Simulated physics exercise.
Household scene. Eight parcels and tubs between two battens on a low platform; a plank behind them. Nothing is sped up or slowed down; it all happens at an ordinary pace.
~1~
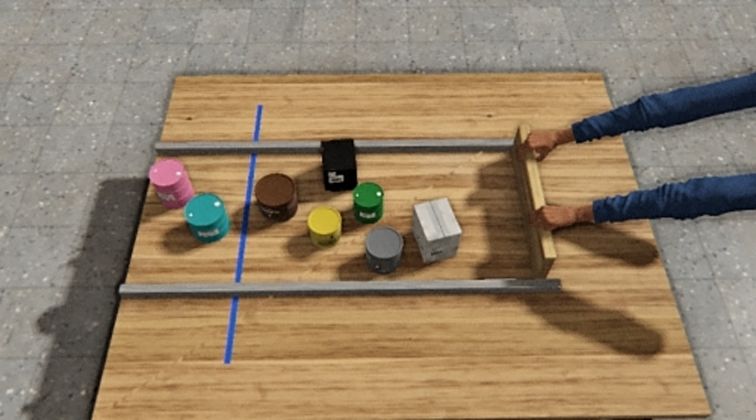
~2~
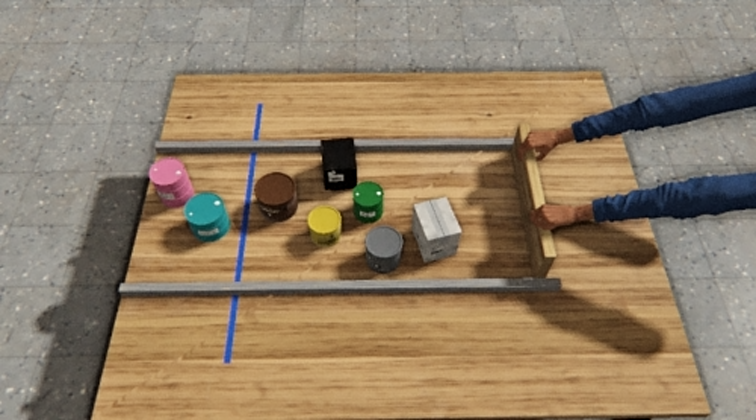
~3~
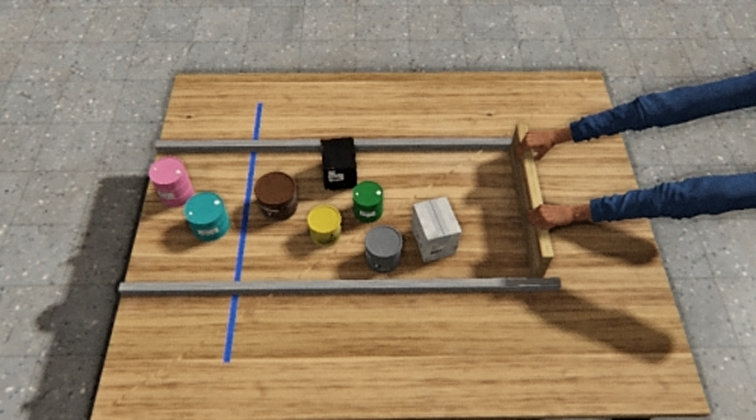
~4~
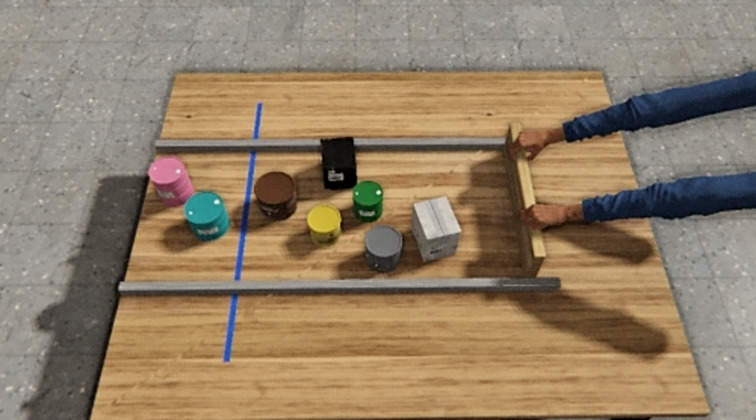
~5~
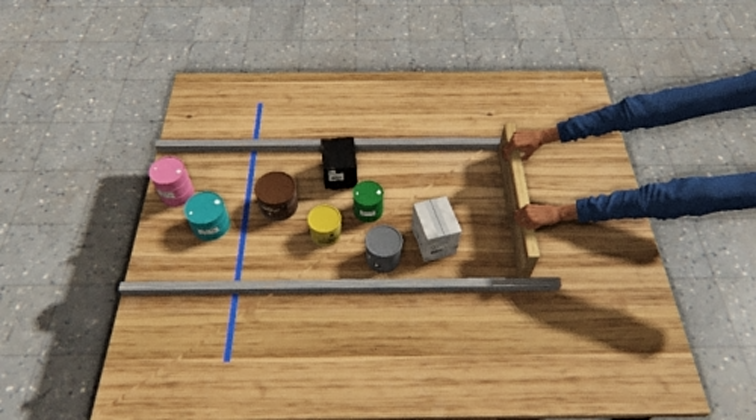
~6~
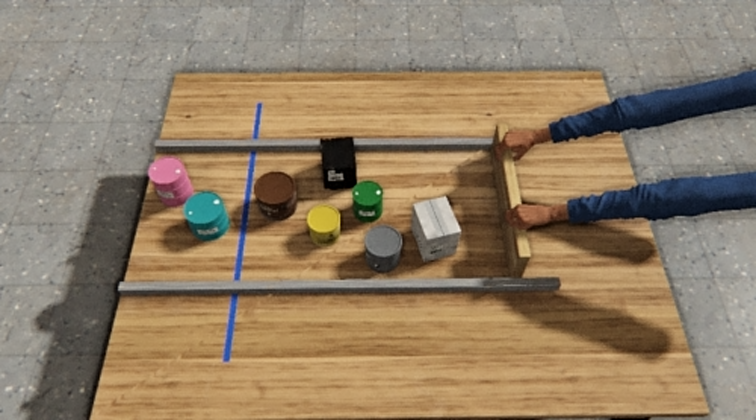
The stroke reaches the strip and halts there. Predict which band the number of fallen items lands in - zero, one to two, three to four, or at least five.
Looks to me like the count going over is not a single one.
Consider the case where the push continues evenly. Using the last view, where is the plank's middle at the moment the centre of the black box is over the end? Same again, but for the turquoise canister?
The middle is at (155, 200) when it's the black box, and at (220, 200) when it's the turquoise canister.
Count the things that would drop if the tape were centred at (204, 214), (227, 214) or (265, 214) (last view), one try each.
In that order 2, 0 and 0.
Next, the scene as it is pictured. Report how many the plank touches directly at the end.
3.
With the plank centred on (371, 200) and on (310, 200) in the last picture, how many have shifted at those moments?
Counts: 4, 6.
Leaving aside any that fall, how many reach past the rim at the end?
The count is 0.
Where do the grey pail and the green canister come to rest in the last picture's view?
In order, first (206, 262), then (229, 198).
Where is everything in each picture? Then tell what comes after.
The first picture shows pink canister (172, 184); turquoise canister (208, 218); brown pail (277, 198); plank (531, 200); tape (246, 216).
The second picture shows turquoise canister (208, 217); green canister (368, 203).
The third picture shows brown pail (277, 197); yellow pail (325, 227).
The fourth picture shows pink canister (172, 182); grey pail (383, 249).
The fifth picture shows turquoise canister (208, 216); white box (435, 229).
The sixth picture shows pink canister (172, 182); turquoise canister (207, 216); brown pail (277, 197); plank (508, 198); tape (245, 214).
A little later, none off yet; pink canister at rest near (172, 182); turquoise canister at rest near (207, 216); brown pail at rest near (277, 197).
Next, none off yet; pink canister at rest near (172, 182); turquoise canister at rest near (207, 216); brown pail shifted about its own width near (245, 195).
When it is over, the number that fall off is zero.
